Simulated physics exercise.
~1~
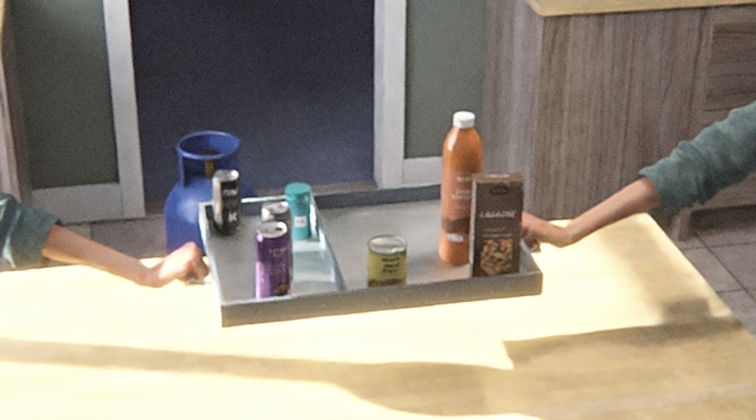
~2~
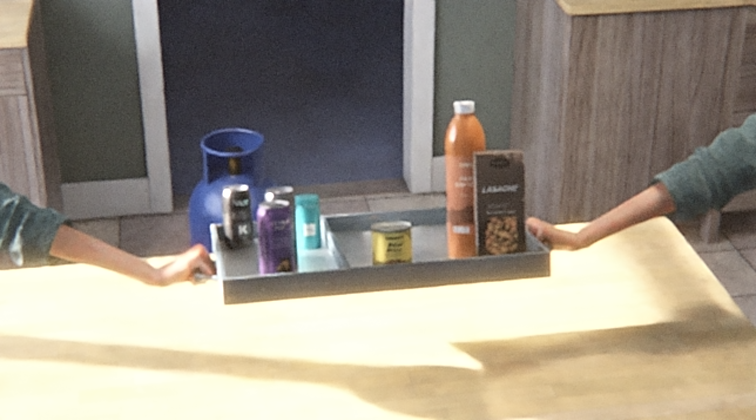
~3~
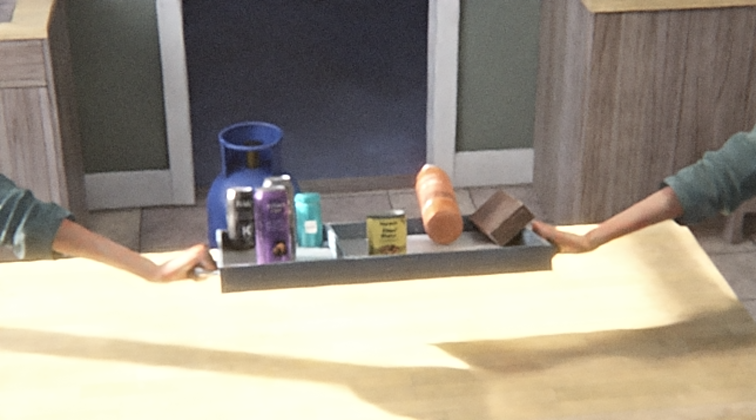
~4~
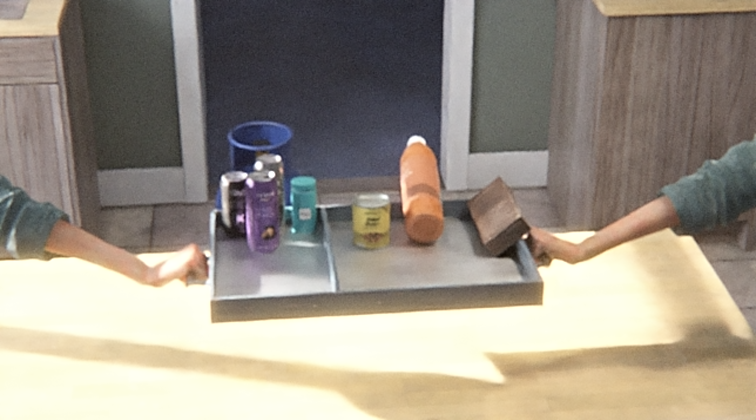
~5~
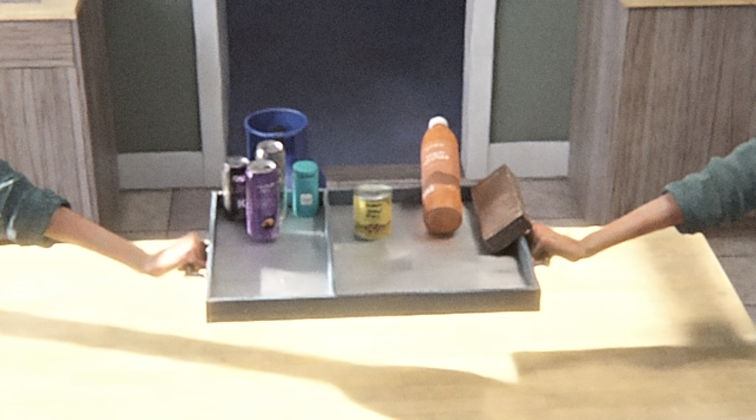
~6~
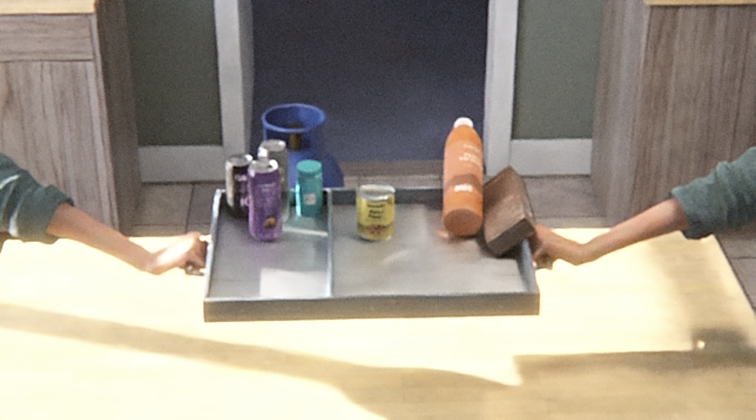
On a sunlit kitchen table, two hands tilting a tray away and levelling it, orange bottle and brown packet toppling, cans standing.
